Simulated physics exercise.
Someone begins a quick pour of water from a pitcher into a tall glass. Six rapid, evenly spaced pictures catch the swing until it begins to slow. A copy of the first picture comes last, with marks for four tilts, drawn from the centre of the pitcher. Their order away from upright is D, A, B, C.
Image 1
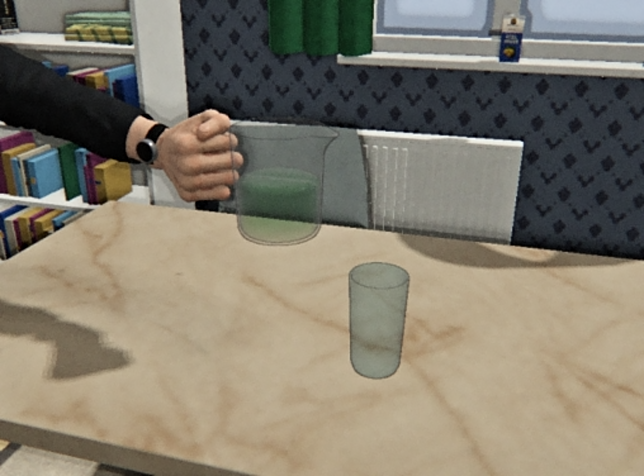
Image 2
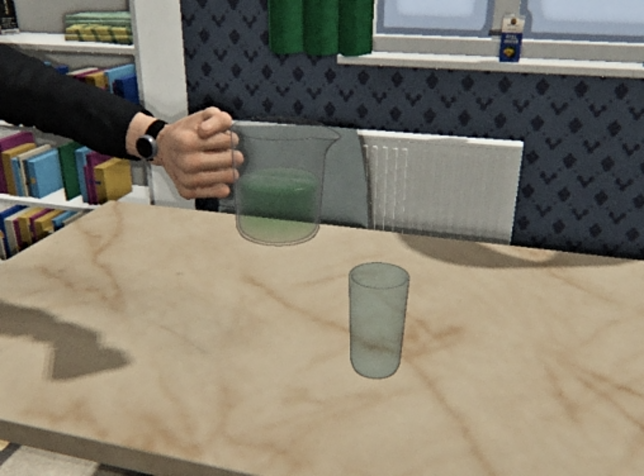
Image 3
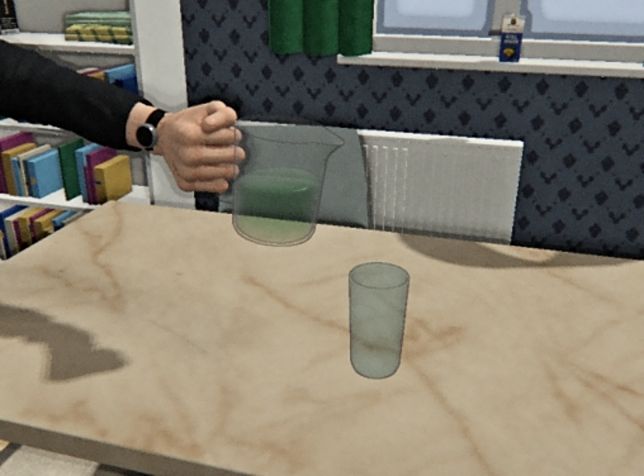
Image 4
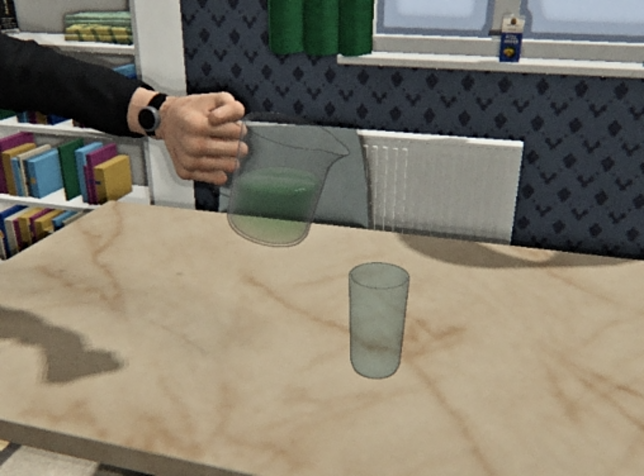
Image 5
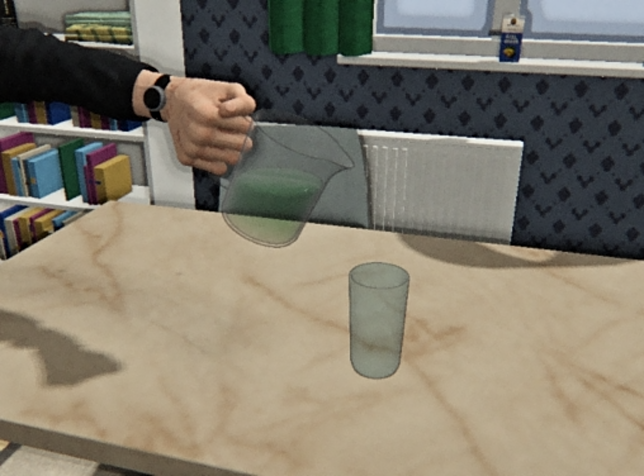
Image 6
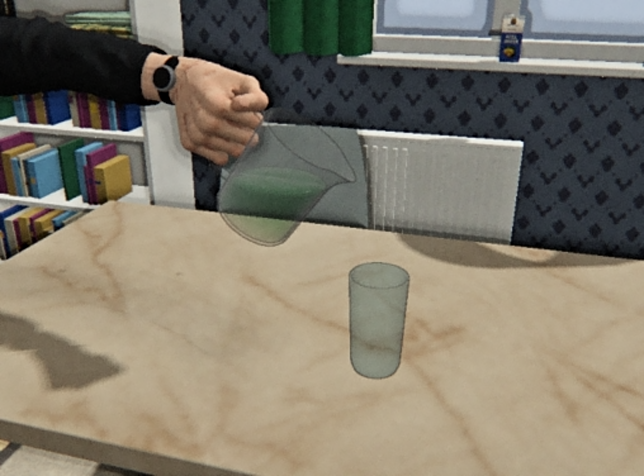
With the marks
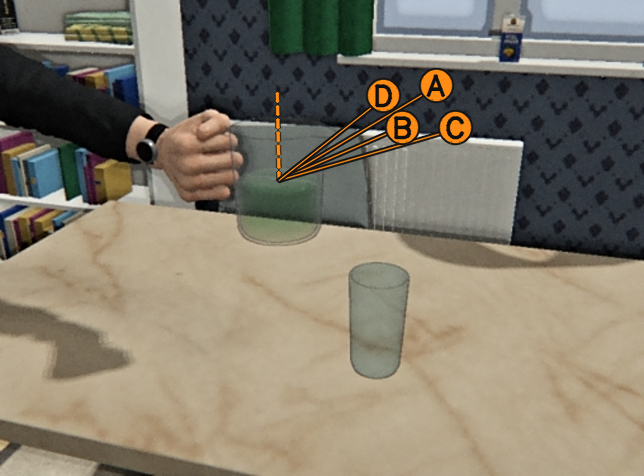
The footage shows a hand with a dark watch holding a clear pitcher of greenish liquid above a marbled table, left of a tall glass, then tilting the pitcher steadily to the right while the glass stays still.
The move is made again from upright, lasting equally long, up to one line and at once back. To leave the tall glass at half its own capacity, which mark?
Choose C.
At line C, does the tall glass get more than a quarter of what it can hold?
Yes.
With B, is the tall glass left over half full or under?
Under.
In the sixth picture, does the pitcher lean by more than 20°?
Yes.
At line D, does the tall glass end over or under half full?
Under half.
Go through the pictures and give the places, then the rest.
Upright, lip at (337, 135); rim of the tall glass round (379, 275); nothing has left yet, in the first picture.
Upright, lip at (339, 137); nothing has left yet, in the second picture.
Tipped about 7°, lip at (343, 143); nothing has left yet, in the third picture.
Tipped about 15°, lip at (348, 153); nothing has left yet, in the fourth picture.
Tipped about 24°, lip at (352, 166); nothing has left yet, in the fifth picture.
Tipped about 34°, lip at (355, 180); nothing has left yet, in the sixth picture.
On the marked copy, A at (422, 94); B at (386, 133); C at (439, 133); D at (371, 107).
Choosing A, the tall glass ends with about 15 % of what it can hold.
Choosing B, the tall glass ends with about 32 % of what it can hold.
Choosing C, the tall glass ends with about 50 % of what it can hold.
Choosing D, the tall glass ends with about 5 % of what it can hold.
